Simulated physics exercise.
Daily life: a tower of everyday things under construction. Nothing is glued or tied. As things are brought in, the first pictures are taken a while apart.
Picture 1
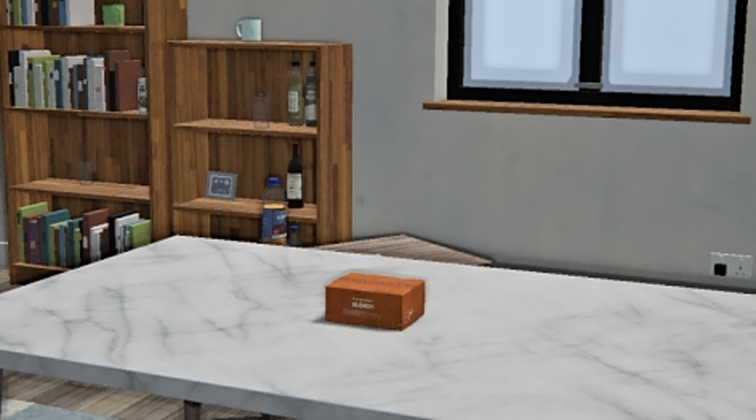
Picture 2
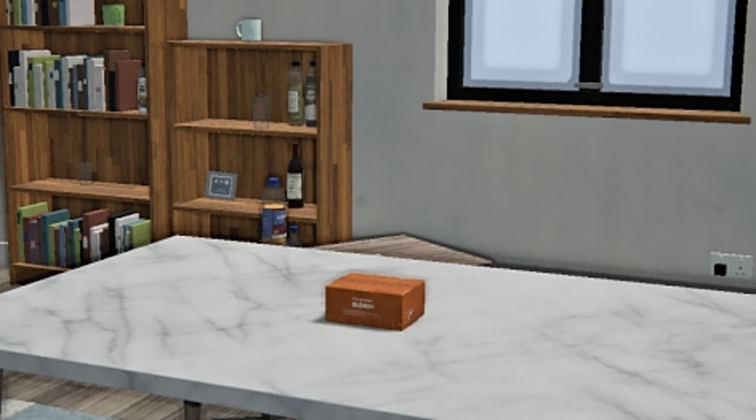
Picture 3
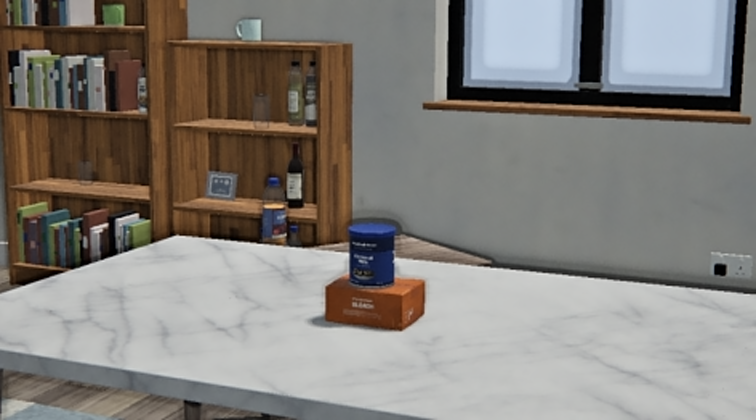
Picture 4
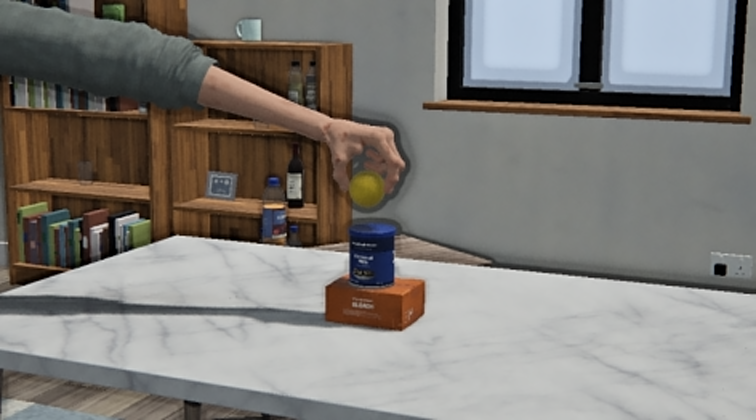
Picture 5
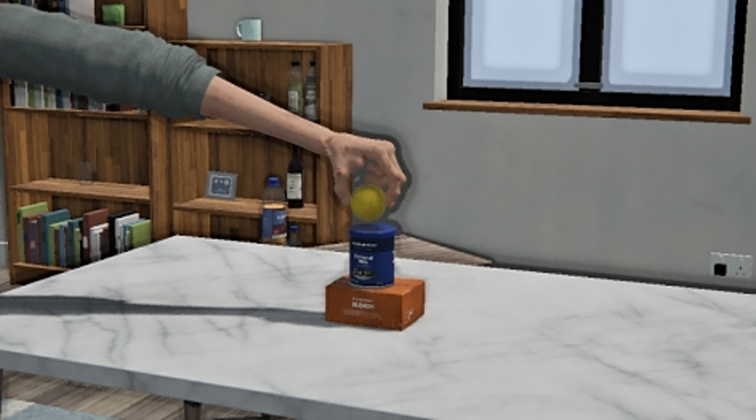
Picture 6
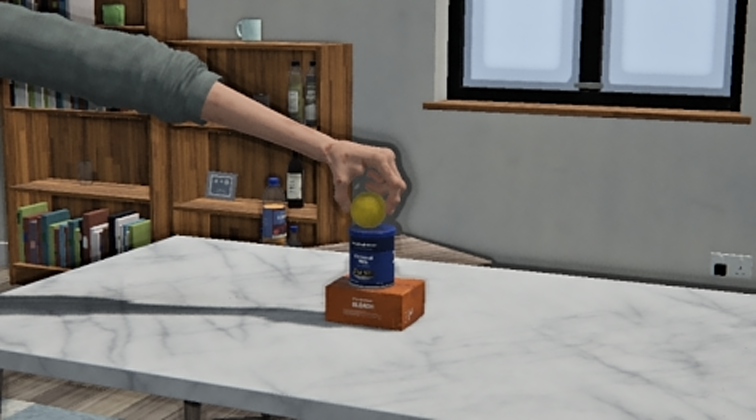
An arm in a grey-green sleeve reaches in from the left over a white marble table in a grey-walled room, seen from slightly above by a still camera, with wooden shelves behind at left and a window at upper right. An orange-brown box sits alone mid-table, then a blue pot appears on top of it. The hand, holding a yellow lemon, lowers it slightly onto the pot's lid.
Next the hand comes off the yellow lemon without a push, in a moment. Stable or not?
In the end the pile is left intact.
Then, 0.30 s past the last view, nothing moves.
Then, 0.70 s past the last view, yellow lemon resting near (369, 210).
Finally, all 3 still in place. Final places as the last picture's camera would see them, yellow lemon near (369, 210). The pile keeps its balance.
